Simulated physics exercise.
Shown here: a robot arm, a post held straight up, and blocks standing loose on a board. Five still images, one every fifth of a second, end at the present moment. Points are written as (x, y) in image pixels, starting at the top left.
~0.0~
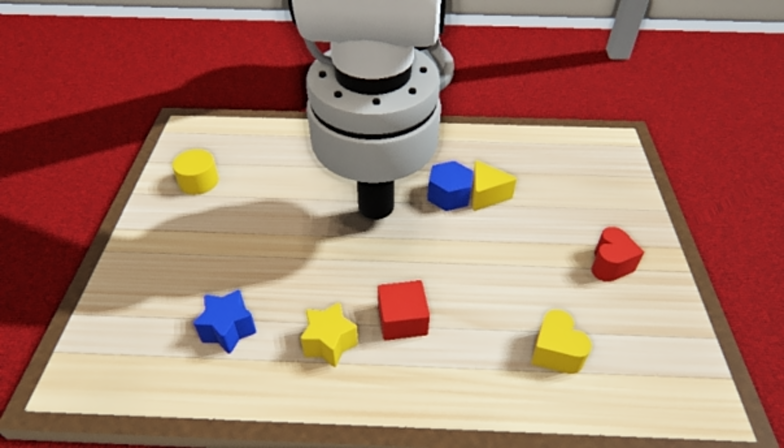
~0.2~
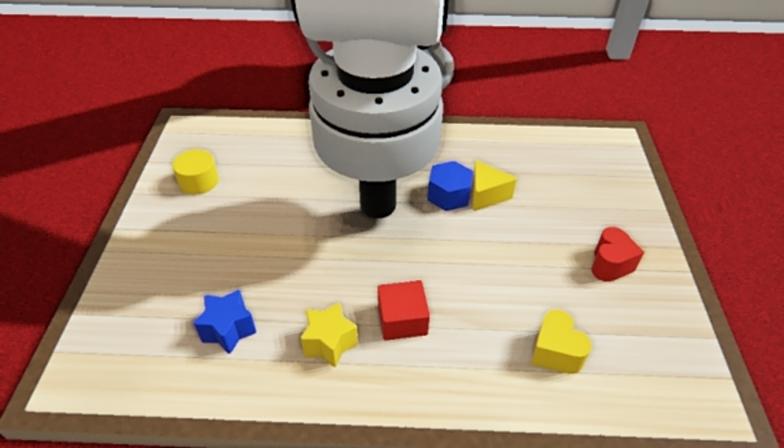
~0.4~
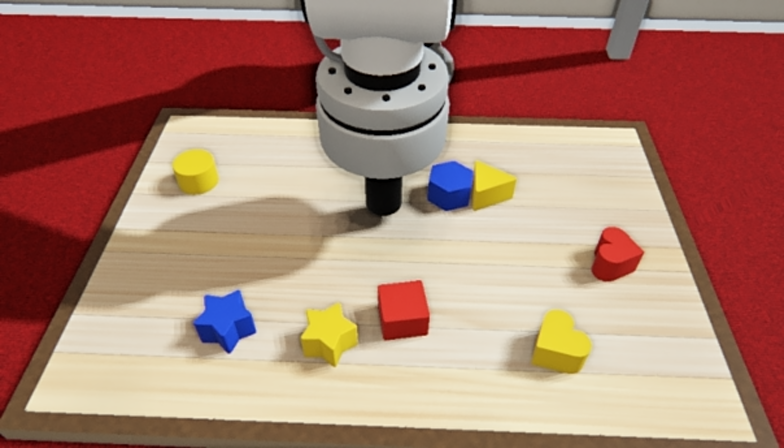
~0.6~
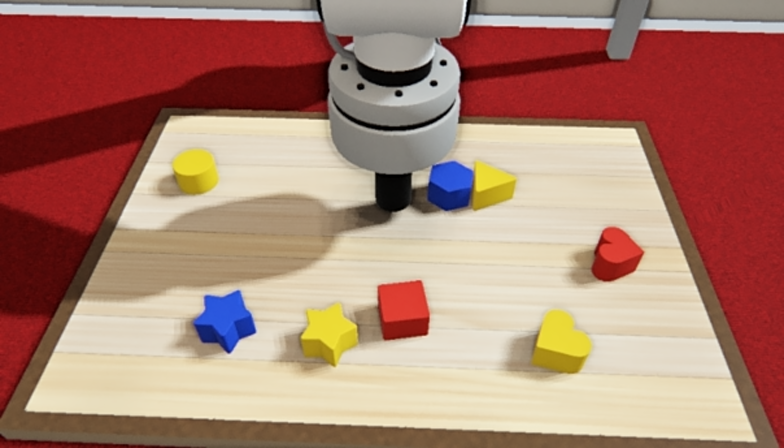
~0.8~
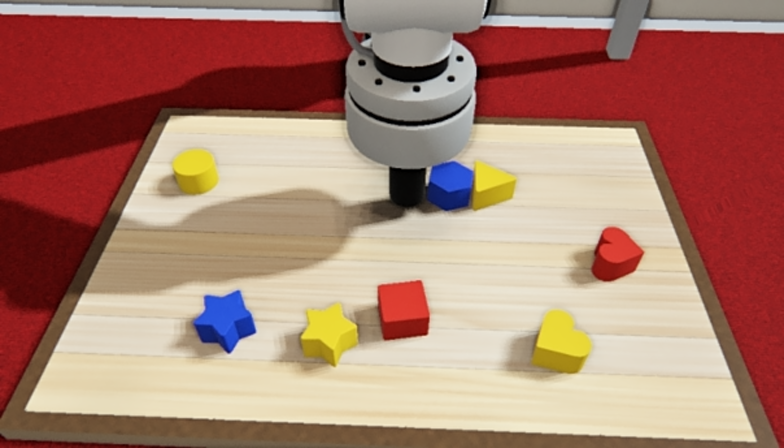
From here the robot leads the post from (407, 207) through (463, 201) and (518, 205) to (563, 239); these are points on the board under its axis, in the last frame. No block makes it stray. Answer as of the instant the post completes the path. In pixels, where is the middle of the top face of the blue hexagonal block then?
I expect it at (550, 168).
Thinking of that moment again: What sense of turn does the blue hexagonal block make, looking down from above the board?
It goes round opposite to clock hands.
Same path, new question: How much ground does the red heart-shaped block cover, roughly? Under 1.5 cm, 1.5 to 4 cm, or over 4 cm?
The smallest band: Under 1.5 cm.
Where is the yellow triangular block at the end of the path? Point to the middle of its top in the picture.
The top centre is at (577, 155).
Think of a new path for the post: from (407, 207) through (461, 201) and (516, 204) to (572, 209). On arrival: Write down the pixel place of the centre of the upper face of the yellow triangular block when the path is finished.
The middle of its upper face will lie at (585, 142).
On the path given first. One third of the way, post at (464, 191); blue hexagonal block at (501, 168); yellow triangular block at (536, 167).
Two thirds of the way, post at (521, 195); blue hexagonal block at (547, 166), turned 40° anticlockwise; yellow triangular block at (576, 156), turned 30° anticlockwise.
At the end, post at (566, 229); blue hexagonal block at (550, 168), turned 50° anticlockwise; yellow triangular block at (577, 155), turned 30° anticlockwise; red heart-shaped block unmoved.
